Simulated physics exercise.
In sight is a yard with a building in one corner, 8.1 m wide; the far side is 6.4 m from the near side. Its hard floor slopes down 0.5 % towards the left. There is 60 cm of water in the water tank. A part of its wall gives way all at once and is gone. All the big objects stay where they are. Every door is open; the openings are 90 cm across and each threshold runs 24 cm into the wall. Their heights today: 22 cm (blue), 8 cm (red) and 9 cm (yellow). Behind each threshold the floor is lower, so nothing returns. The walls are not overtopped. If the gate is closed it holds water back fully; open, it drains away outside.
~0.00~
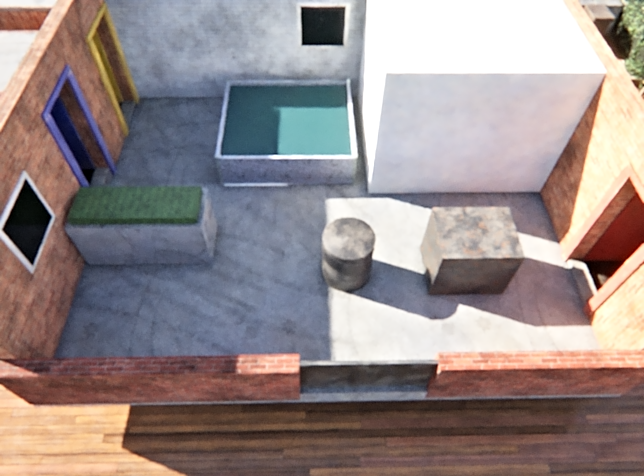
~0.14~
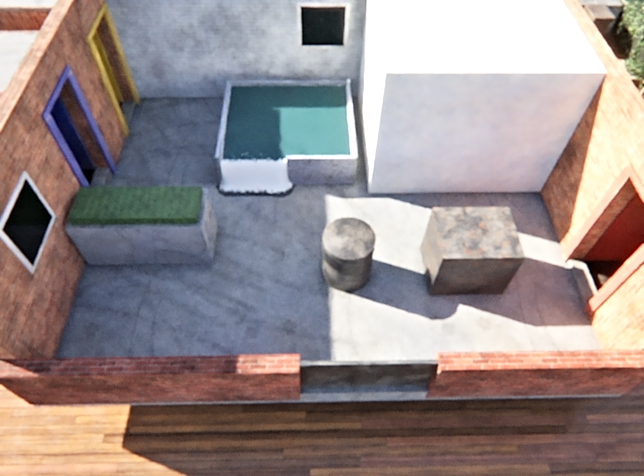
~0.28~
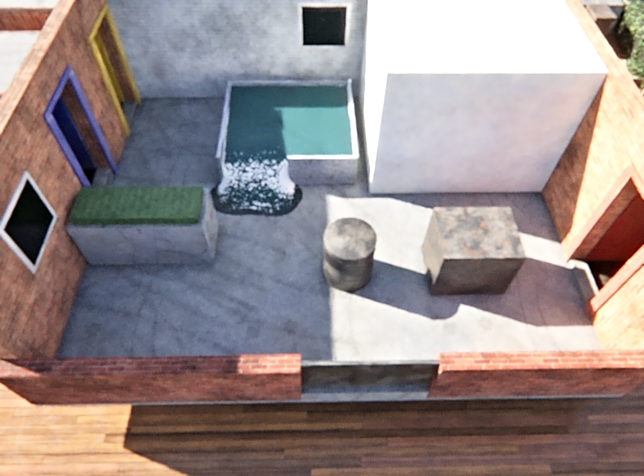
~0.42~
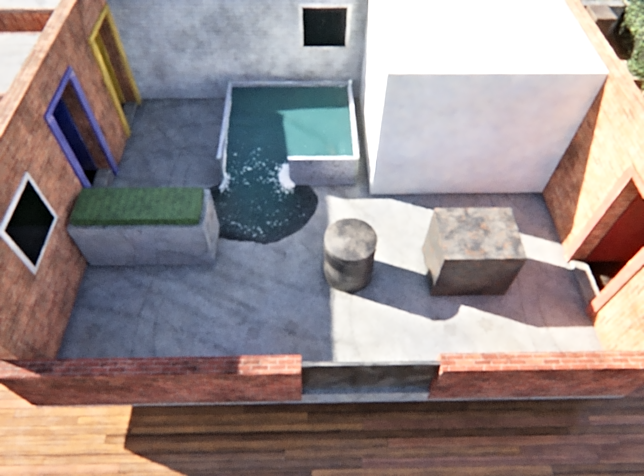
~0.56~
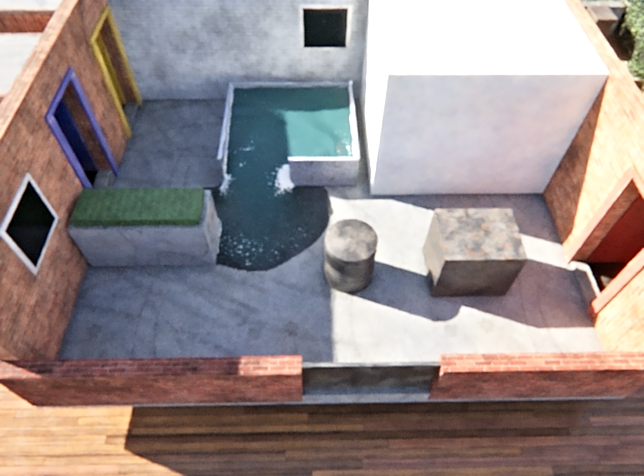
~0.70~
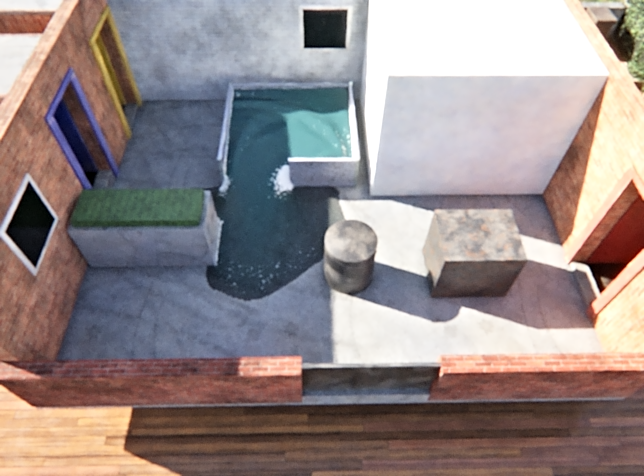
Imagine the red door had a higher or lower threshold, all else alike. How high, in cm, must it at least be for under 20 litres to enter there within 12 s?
Some 9.5 cm above the ground.
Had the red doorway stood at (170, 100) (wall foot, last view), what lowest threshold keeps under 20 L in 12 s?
About 9.0 cm.
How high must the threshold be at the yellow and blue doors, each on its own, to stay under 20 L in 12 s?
Roughly 7.0 cm at yellow and 17 cm at blue.
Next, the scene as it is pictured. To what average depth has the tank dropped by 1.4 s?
Some 45 cm.
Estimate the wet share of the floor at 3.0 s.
About 50 per cent.
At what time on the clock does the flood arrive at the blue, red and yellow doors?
Arrival: Blue 1.6 s, red 4.0 s, yellow 2.6 s.
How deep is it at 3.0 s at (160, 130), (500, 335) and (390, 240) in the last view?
About 3, 0 and 1 cm.
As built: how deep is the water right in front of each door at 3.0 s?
In cm: Blue 19, red 0, yellow 3.
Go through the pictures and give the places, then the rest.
The first picture shows still water, 60 cm deep, in the water tank at (288, 120); the red door at (606, 249) is dry.
In the second picture, the front is at (231, 193), 0.3 m from the gap at (255, 175); 0.3 m2 of floor is wet, 60 cm left at the back.
In the third picture, water pours out at (257, 176) and has run 0.7 m, to (270, 213); about 10 cm deep outside, 60 cm at the back.
In the fourth picture, the gap is at (257, 177), the front 1.3 m out at (252, 238); the back of the water tank holds 60 cm.
In the fifth picture, the gap is at (258, 178), the front 1.8 m out at (240, 264); the back of the water tank holds 60 cm.
In the sixth picture, water pours out at (258, 178) and has run 2.4 m, to (240, 293); about 6 cm deep outside, 59 cm at the back; 4.1 m in a straight line remain to the red door at (609, 251).
After 1.4 s water covers 25 % of the floor, deepest (38 cm) near (213, 223); it has not reached the red door.
After 3.0 s water covers 50 % of the floor, deepest (30 cm) near (254, 368); it has not reached the red door.
After 12.0 s water covers 100 % of the floor, deepest (13 cm) near (497, 198); 8 cm at the red door, 38 litres in over its 8 cm threshold.
At the red door as built, the water arrived by 4.1 s and peaked near 13 cm at 4.4 s.
Run again over the same 12 s with other heights there, 30 litres in over 8.5 cm, 8 litres over 11.5 cm. The limit of 20 litres is kept from about 9.5 cm up.
